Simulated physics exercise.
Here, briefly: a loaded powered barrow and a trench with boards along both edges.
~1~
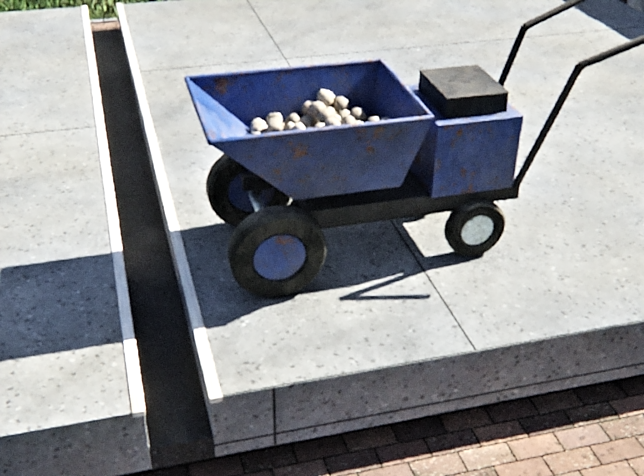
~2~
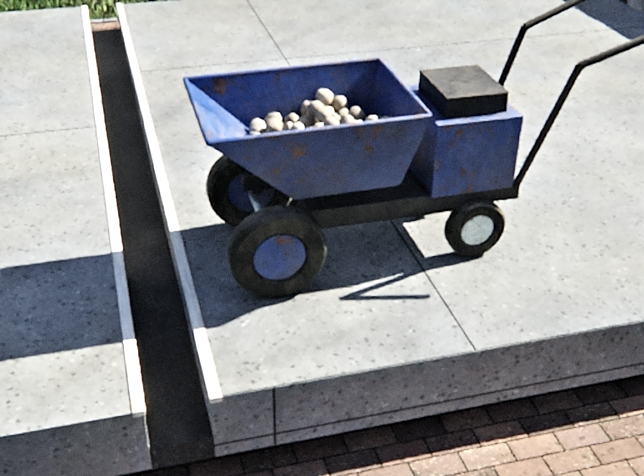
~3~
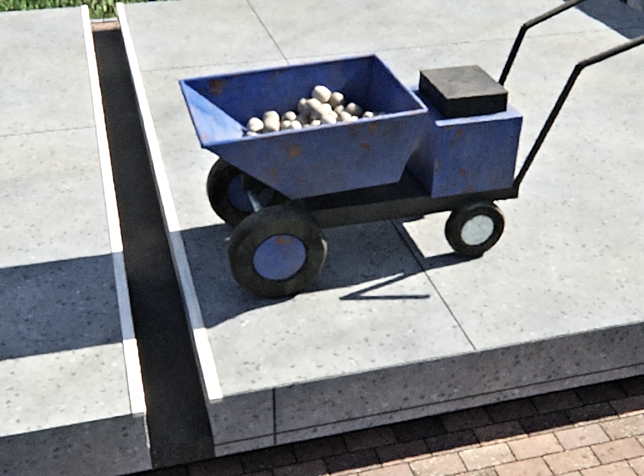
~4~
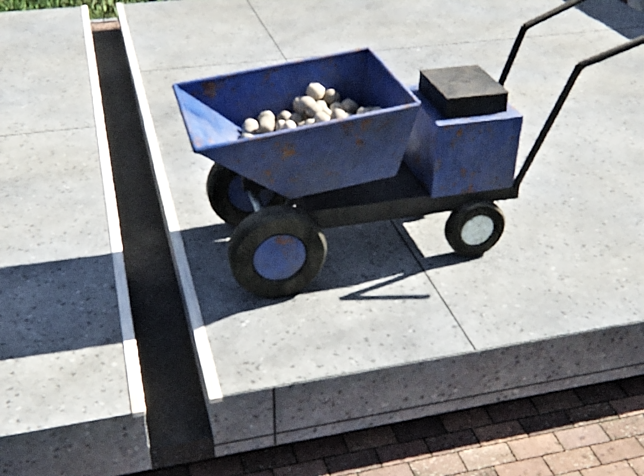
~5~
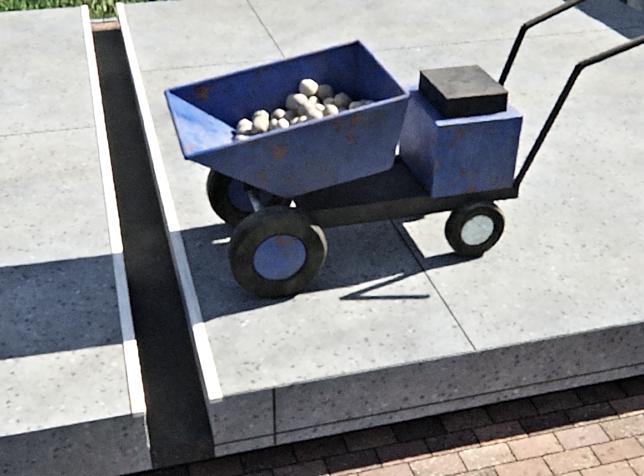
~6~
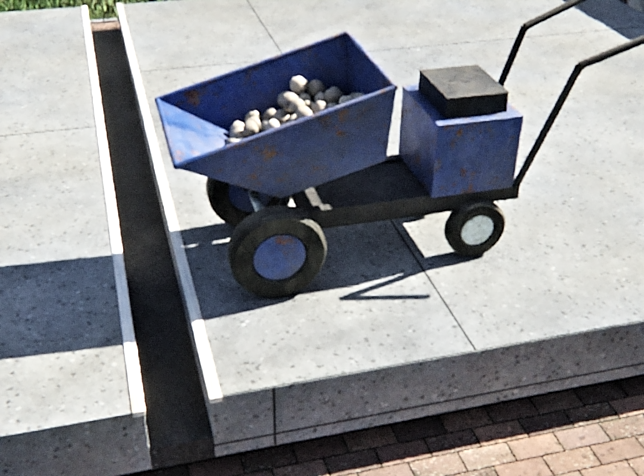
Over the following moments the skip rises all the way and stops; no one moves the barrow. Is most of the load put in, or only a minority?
The trench is likely to gain only a lesser share of it.
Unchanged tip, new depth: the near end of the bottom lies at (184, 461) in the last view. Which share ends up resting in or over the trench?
I'd guess close to 0 percent.
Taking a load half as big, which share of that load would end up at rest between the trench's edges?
0 per cent, roughly.
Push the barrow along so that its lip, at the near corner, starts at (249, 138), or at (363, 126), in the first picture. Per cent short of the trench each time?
Position 1 near 0 %, position 2 near 60 %.
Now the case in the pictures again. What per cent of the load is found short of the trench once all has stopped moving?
I'd estimate about 0 per cent of the load.
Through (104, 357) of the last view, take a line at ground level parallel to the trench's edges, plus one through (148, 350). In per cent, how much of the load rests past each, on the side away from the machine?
That's 70 per cent for the first and 90 per cent for the second.
Soon, skip tipped steeply; all in the skip.
A while on, skip tipped steeply; most in the skip; a small part beyond it.
Towards the end, skip tipped right over; a small part in the skip; most beyond it.
Finally, skip tipped right over; a small part in the skip; a stray few in or heaped over the trench; nearly all beyond it.
